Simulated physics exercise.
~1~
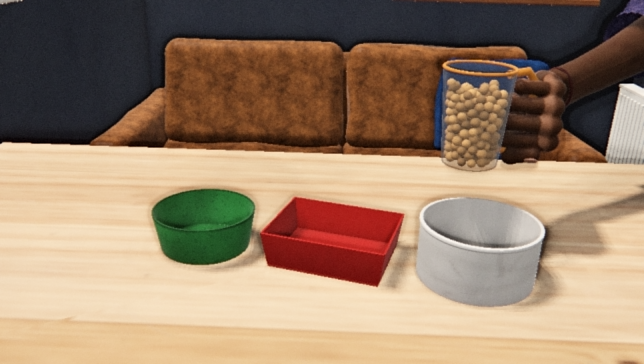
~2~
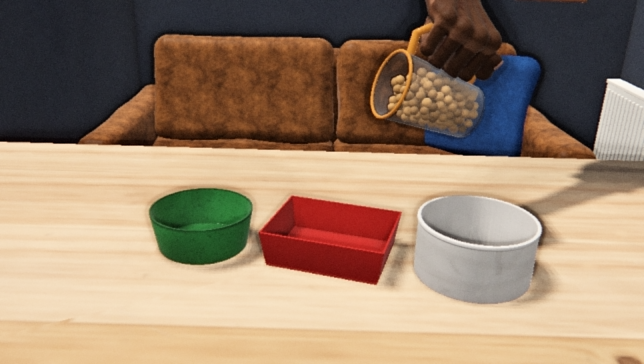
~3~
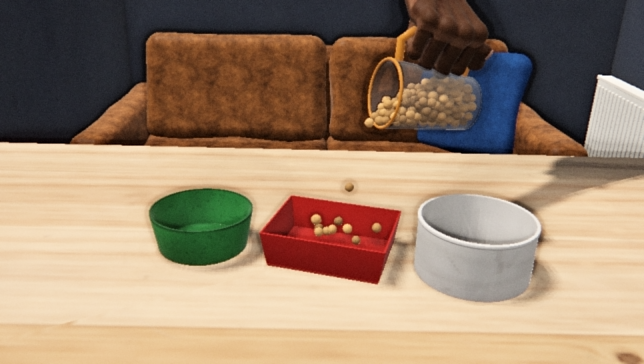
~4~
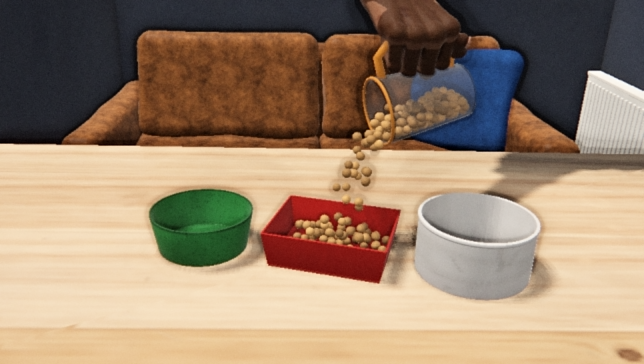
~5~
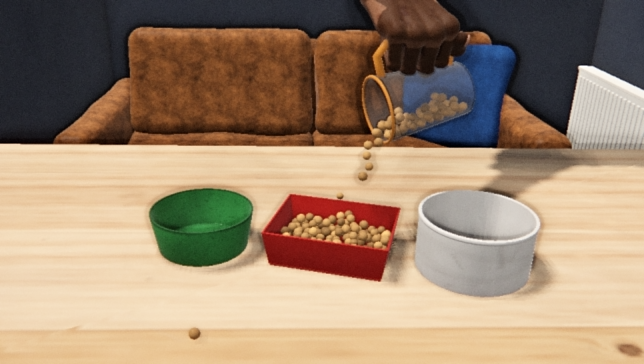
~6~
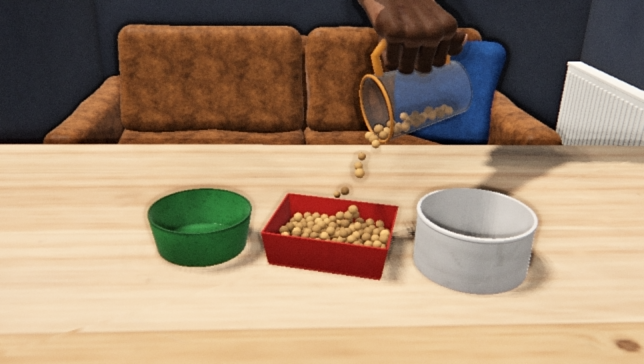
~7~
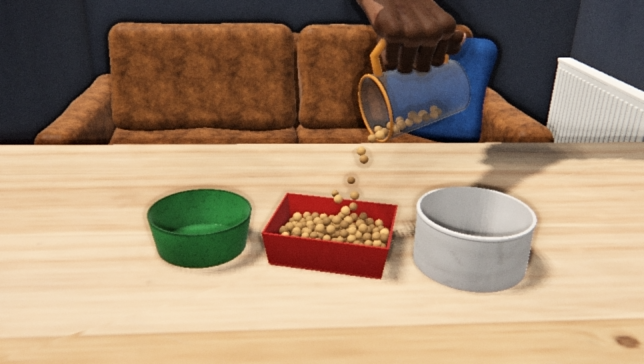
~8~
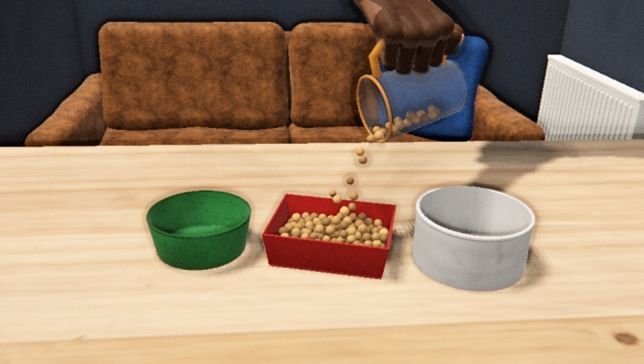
A hand tips a clear cup and pours wooden beads into the red tin.
